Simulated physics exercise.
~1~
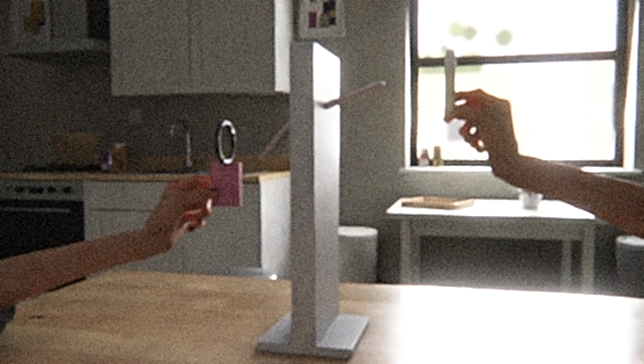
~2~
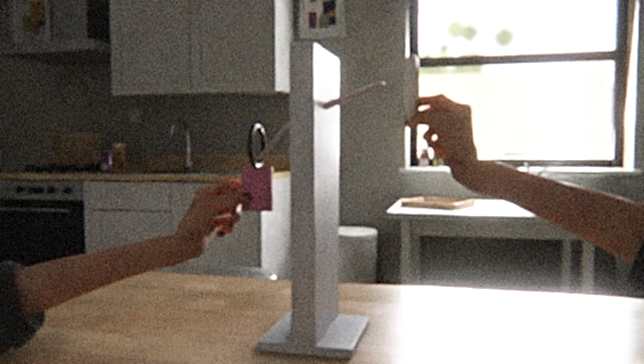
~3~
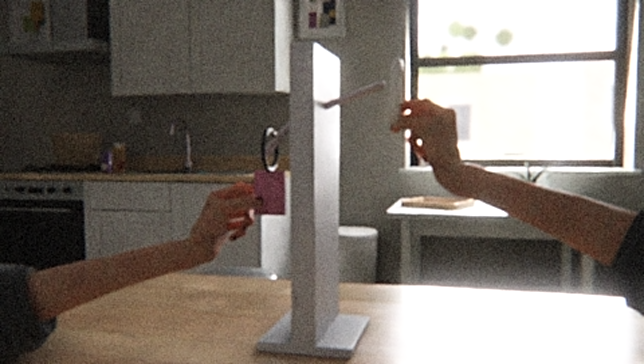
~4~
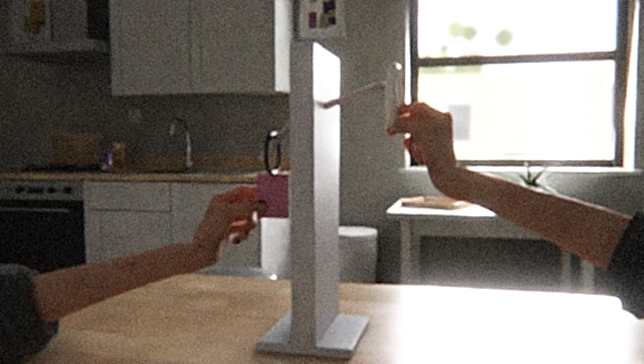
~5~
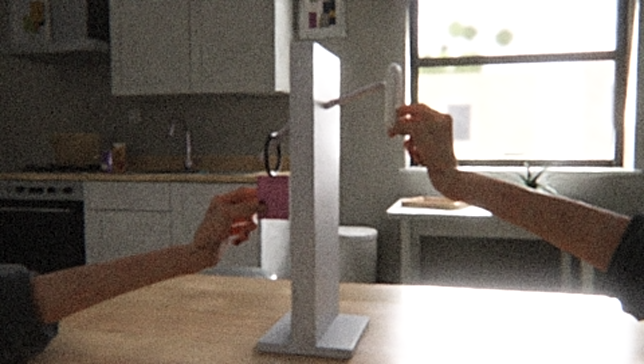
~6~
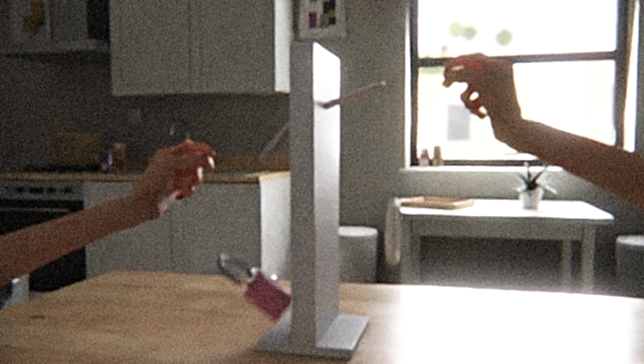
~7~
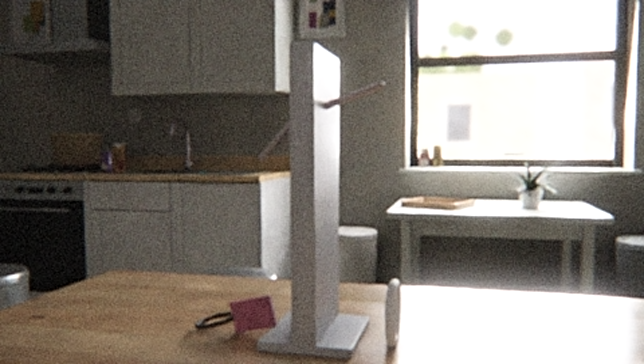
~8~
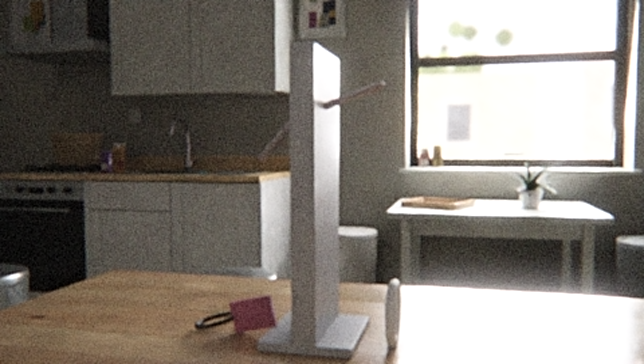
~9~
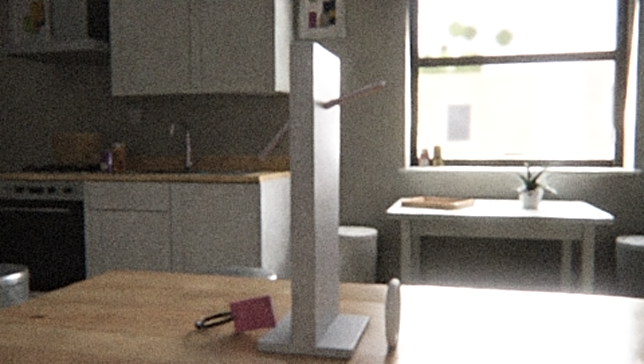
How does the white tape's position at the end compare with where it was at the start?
At the start the white tape is held up high by a hand in front of the window, well to the right of the stand. At the end it is down on the wooden table, closer to the stand and just right of its base.
